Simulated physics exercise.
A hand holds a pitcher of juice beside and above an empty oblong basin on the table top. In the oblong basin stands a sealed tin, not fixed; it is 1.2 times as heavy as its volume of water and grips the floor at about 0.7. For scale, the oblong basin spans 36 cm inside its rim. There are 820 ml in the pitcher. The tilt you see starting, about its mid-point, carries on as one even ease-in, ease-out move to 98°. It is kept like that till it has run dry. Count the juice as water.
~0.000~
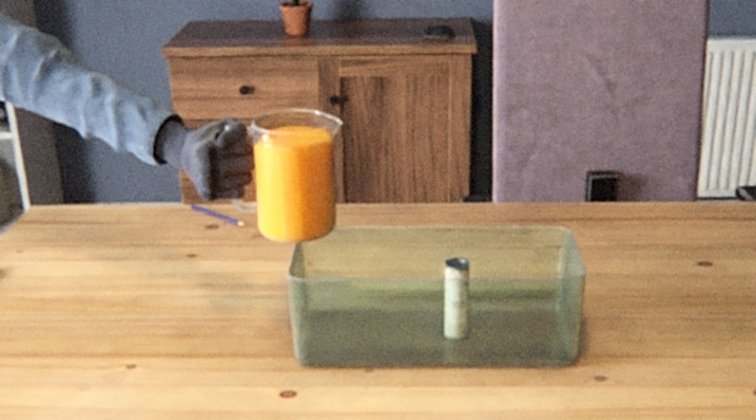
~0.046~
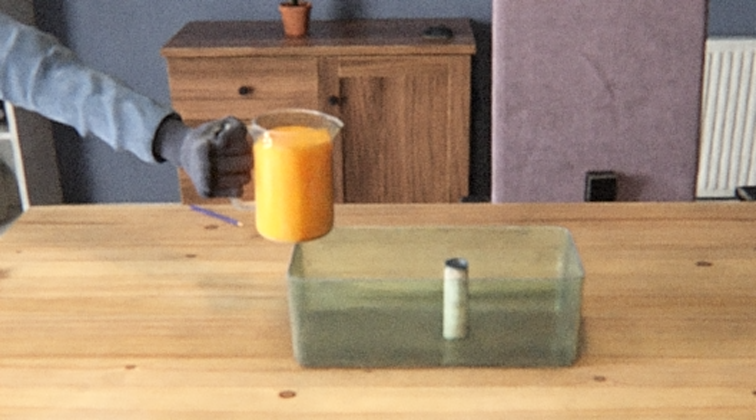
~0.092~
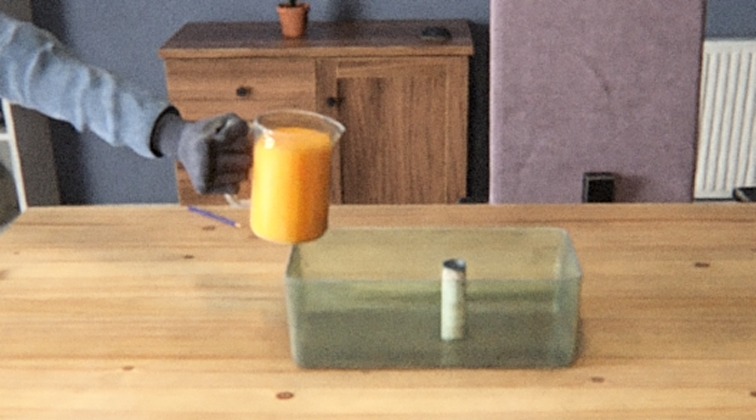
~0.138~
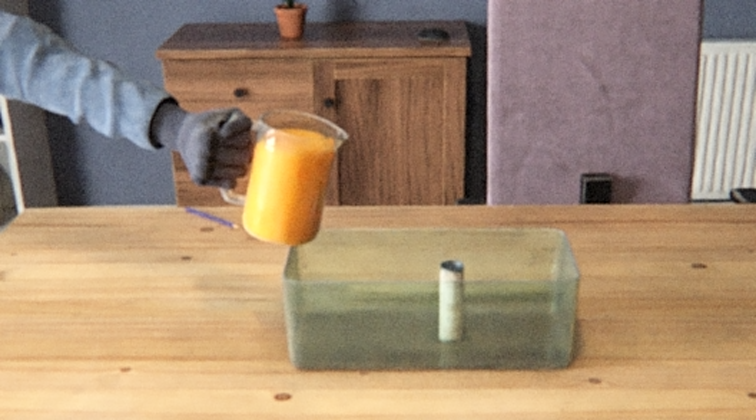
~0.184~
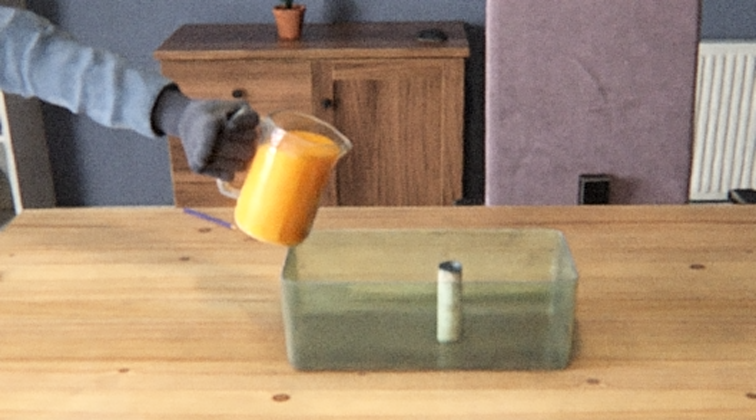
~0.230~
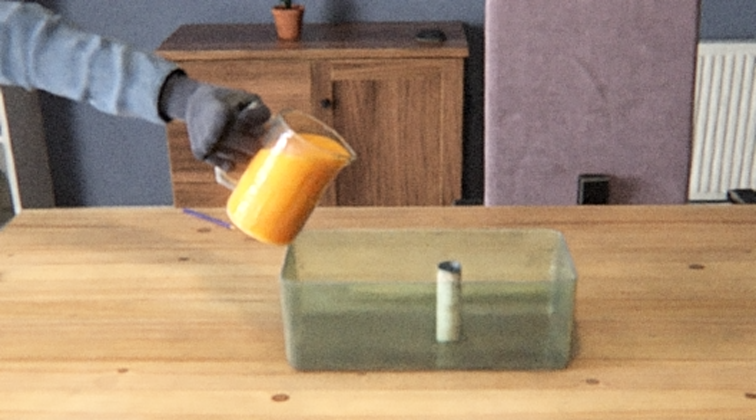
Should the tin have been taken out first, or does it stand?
The tin remains upright.
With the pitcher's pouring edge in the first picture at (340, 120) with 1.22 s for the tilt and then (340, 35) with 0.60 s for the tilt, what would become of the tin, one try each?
First it remains upright; then it falls.
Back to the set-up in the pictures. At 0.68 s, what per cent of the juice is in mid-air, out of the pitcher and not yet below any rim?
About 14 per cent.
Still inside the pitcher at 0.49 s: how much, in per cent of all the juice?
Some 72 per cent.
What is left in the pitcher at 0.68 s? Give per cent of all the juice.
Near 34 in a hundred.
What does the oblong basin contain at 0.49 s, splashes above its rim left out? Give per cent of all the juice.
About 12 per cent.
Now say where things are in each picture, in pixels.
In the first frame, it leans 0°; its right rim is at (342, 122); the juice meets the walls at (257, 137) and (332, 136); the oblong basin's rim runs from (294, 253) to (577, 252); the tin's top is at (458, 266).
In the second frame, it leans 1°; its right rim is at (343, 124); the juice meets the walls at (257, 136) and (332, 137).
In the third frame, it leans 6°; its right rim is at (344, 128); the juice meets the walls at (258, 136) and (333, 140).
In the fourth frame, it leans 12°; its right rim is at (348, 136); the juice meets the walls at (259, 139) and (335, 143).
In the fifth frame, it leans 21°; its right rim is at (352, 146); the juice meets the walls at (254, 159) and (340, 145).
In the sixth frame, it leans 31°; its right rim is at (357, 158); the juice meets the walls at (248, 170) and (351, 151).
Then, 0.49 s in, the tilt is 90° and 72 per cent is still to pour; the tin stands where it began.
Then, 0.68 s in, the tilt is 98° and 35 per cent is still to pour; the tin stands where it began.
Then, 0.88 s in, the tilt is 98° and 13 per cent is still to pour; the tin stands where it began.
Then, 1.10 s in, the tilt is 98° and 4 per cent is still to pour; the tin stands where it began.
Finally, the tin stands where it began.
